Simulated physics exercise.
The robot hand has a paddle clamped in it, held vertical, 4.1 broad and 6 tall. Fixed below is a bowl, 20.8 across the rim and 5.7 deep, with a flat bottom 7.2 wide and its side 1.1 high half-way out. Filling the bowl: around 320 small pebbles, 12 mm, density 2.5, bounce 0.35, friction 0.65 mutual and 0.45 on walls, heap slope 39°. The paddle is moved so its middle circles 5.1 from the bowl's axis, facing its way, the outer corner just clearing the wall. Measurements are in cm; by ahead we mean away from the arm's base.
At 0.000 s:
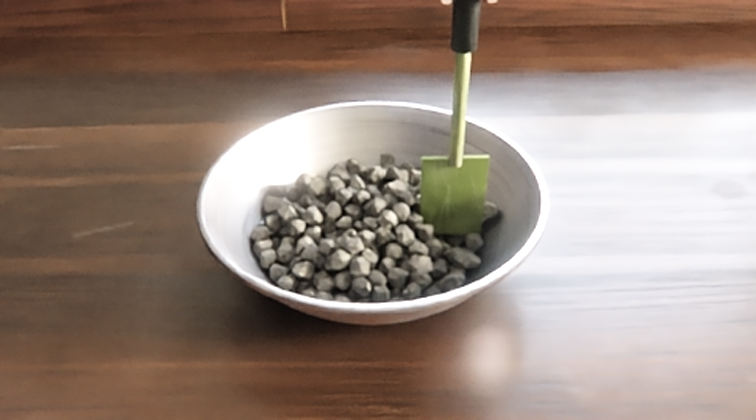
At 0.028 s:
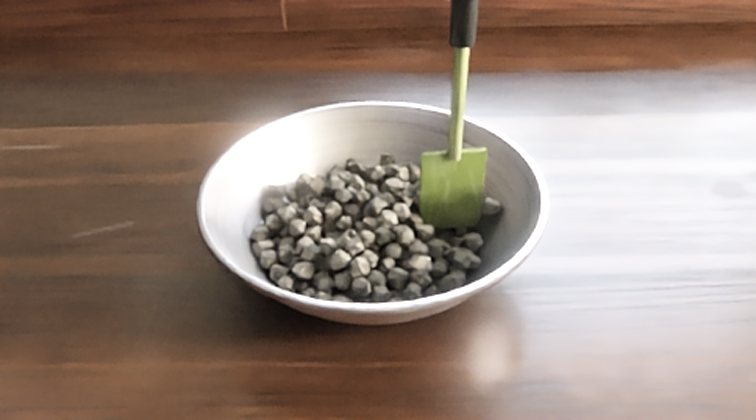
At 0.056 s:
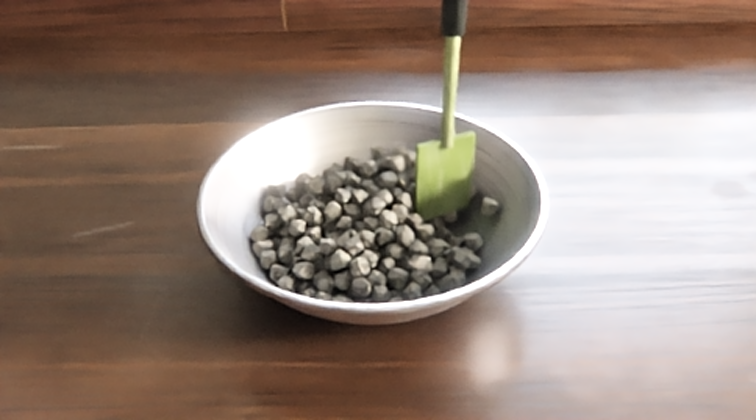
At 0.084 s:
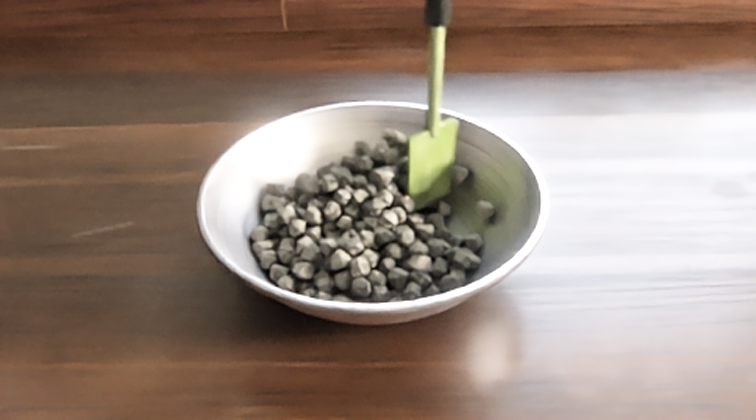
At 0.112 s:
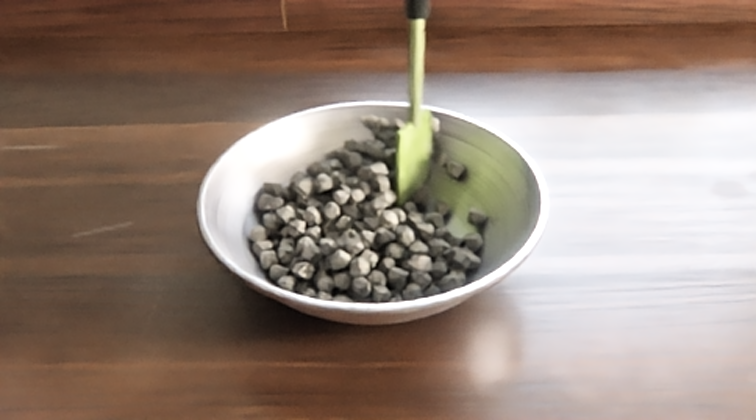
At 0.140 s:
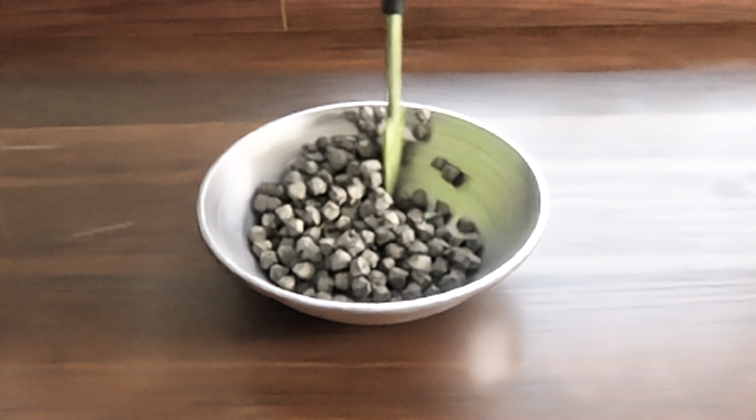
A green paddle sweeping leftward and away through grey pebbles in a pale bowl, turning edge-on and pushing some up the far side.
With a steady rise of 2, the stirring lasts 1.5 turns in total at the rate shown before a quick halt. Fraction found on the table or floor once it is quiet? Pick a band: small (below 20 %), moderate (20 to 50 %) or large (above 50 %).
Small, below 20 %.
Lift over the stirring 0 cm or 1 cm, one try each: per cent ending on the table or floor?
Close to 25 and 20 percent, in that order.
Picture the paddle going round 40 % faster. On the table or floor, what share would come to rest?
My guess is about 30 per cent.
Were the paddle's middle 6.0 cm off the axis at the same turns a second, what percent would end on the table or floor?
In that case some 15 %.
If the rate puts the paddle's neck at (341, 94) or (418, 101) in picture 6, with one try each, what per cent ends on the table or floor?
So, roughly 25 percent the first time and 10 percent the second.
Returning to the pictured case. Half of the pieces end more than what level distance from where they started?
Some 7 cm.
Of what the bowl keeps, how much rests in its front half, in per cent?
Roughly 50 percent of it.
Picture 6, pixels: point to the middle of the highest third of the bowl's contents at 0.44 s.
I'd put its middle near (380, 266).
After 0.44 s, 255° round, highest piece 8 above the table; 296 in the bowl, 11 on the table or floor, 16 in flight or on the tool.
After 0.73 s, 77° round, highest piece 6 above the table; 279 in the bowl, 44 on the table or floor.
After 1.08 s, 180° round, highest piece 5 above the table; 279 in the bowl, 44 on the table or floor.
After 1.78 s, 180° round, highest piece 5 above the table; 279 in the bowl, 44 on the table or floor.
At rest, 279 in the bowl, 44 on the table or floor. That is 14 % on the table or floor.
